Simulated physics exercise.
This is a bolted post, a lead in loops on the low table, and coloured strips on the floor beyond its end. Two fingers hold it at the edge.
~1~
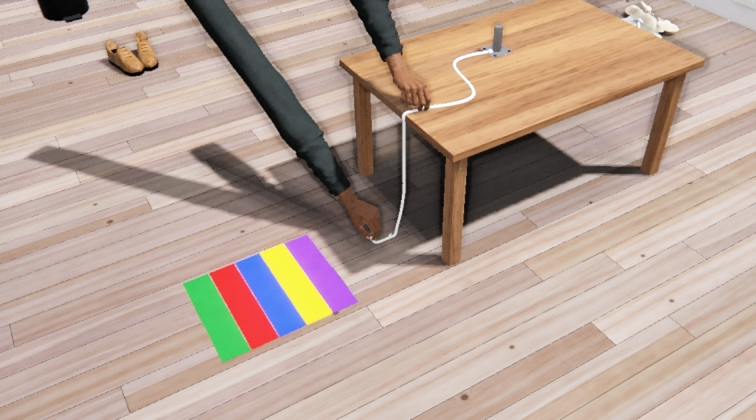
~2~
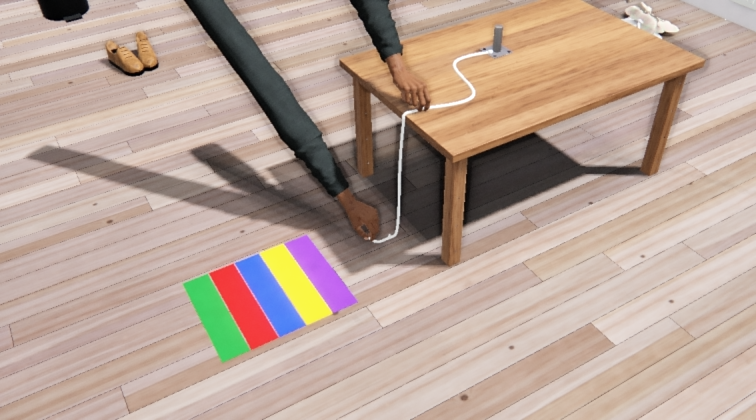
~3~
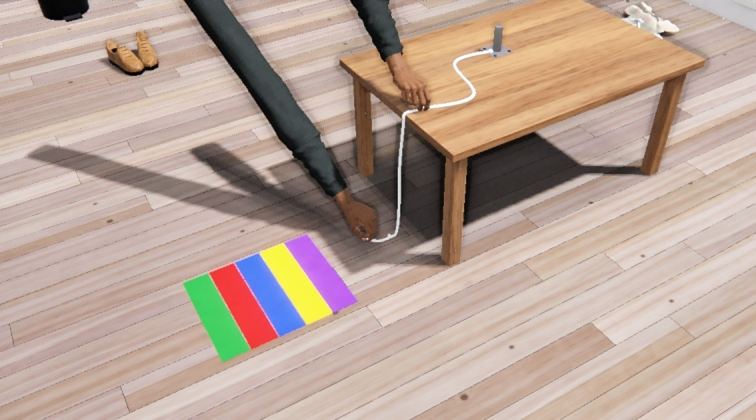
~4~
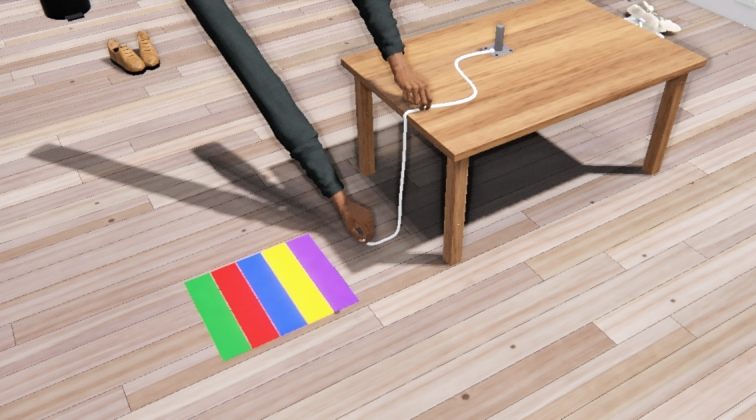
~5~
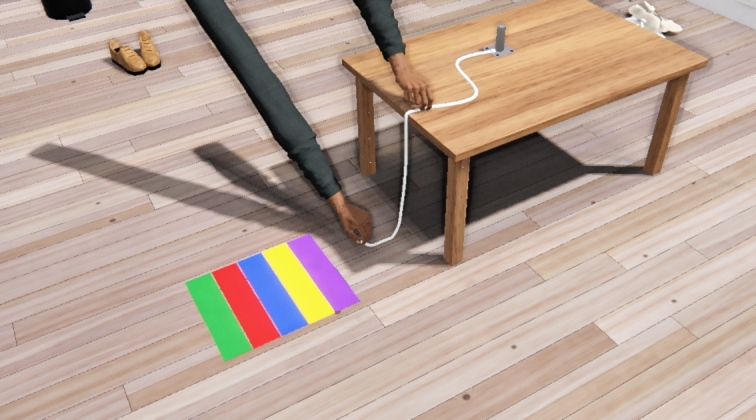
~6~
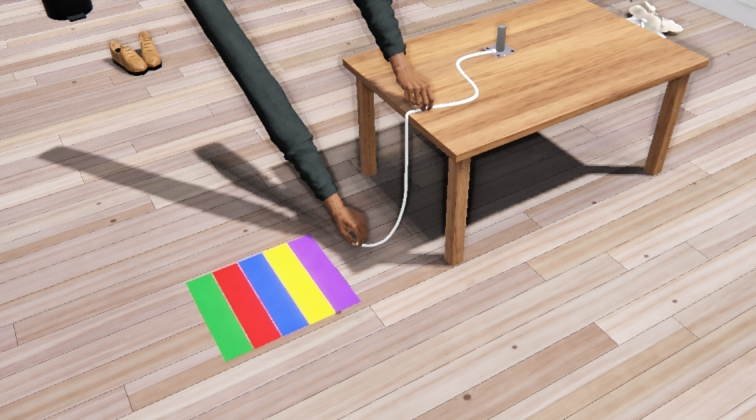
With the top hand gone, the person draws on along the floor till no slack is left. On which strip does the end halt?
The red one.
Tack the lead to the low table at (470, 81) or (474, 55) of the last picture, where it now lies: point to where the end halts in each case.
The places are (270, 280) and (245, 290).
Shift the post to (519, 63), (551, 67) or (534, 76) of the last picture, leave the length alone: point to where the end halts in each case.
Near (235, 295), (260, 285) and (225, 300).
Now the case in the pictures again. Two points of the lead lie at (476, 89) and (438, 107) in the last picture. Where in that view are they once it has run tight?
They go to (436, 91) and to (397, 120).
Soon after, end near (281, 275); over yellow.
Then, end near (257, 285); over blue.
At full stretch, end near (244, 291); over red. It halts on the red strip.
